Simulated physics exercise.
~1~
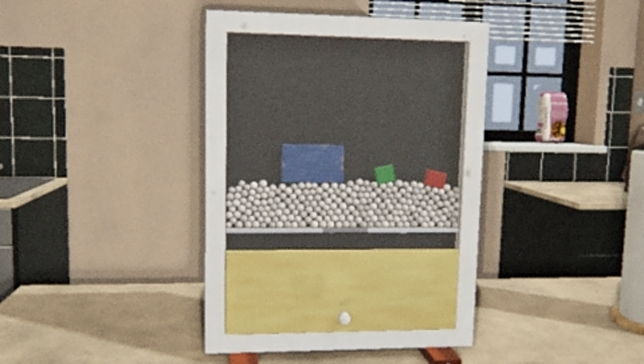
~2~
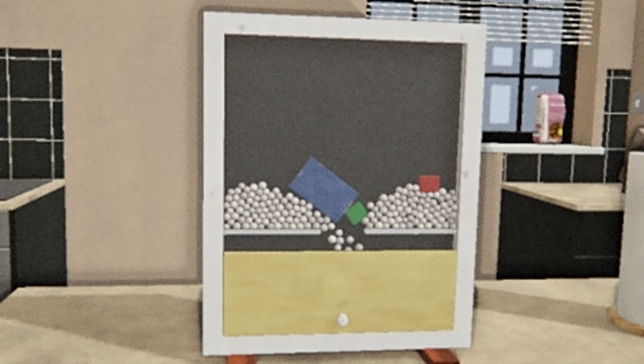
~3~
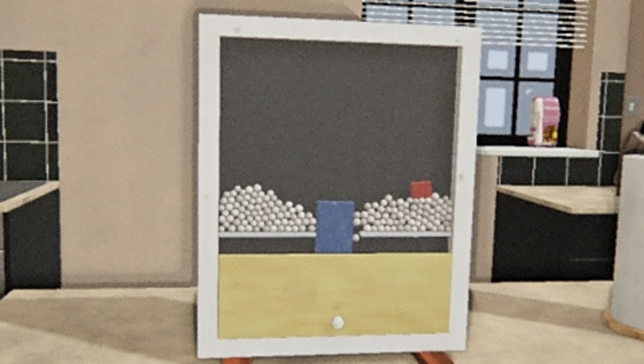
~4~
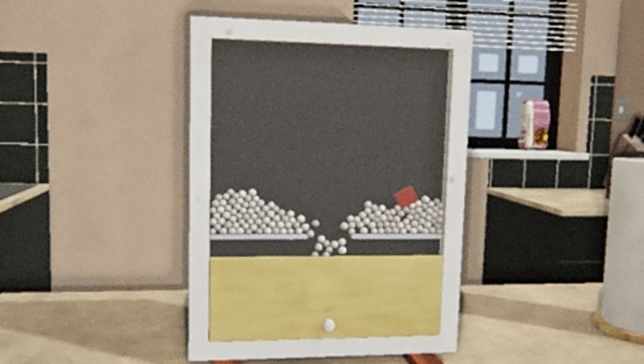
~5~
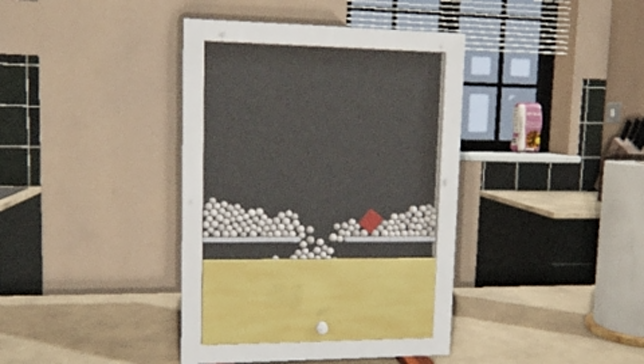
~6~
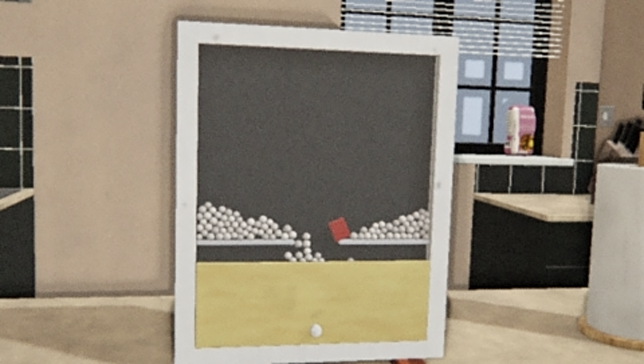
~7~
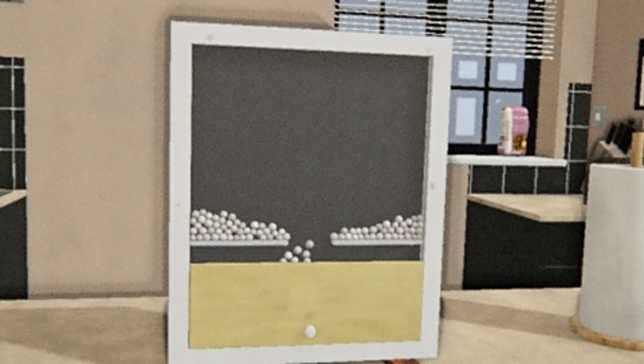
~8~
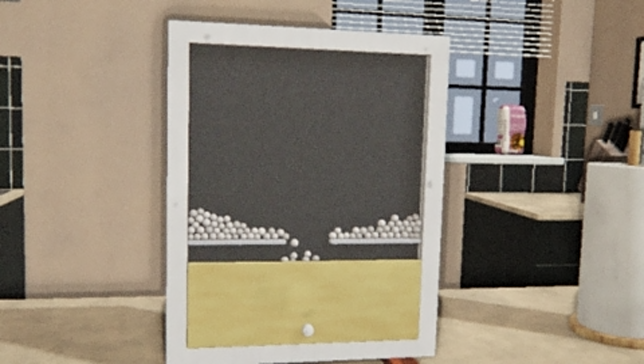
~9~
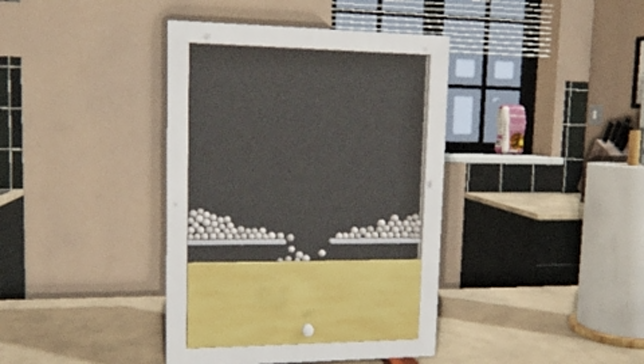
White beads in a clear-fronted, white-framed case on a kitchen counter start as a nearly level layer, with a large blue block, a small green block and a small red block on top. A gap opens in the middle of the floor, and beads pour through as the blue and green blocks tip toward it. The green block disappears, then the blue one turns on end and drops through. The red block slides down the right-hand slope, tumbles and falls too. By the end, two sloping piles remain beside the gap, with a few beads near the opening.
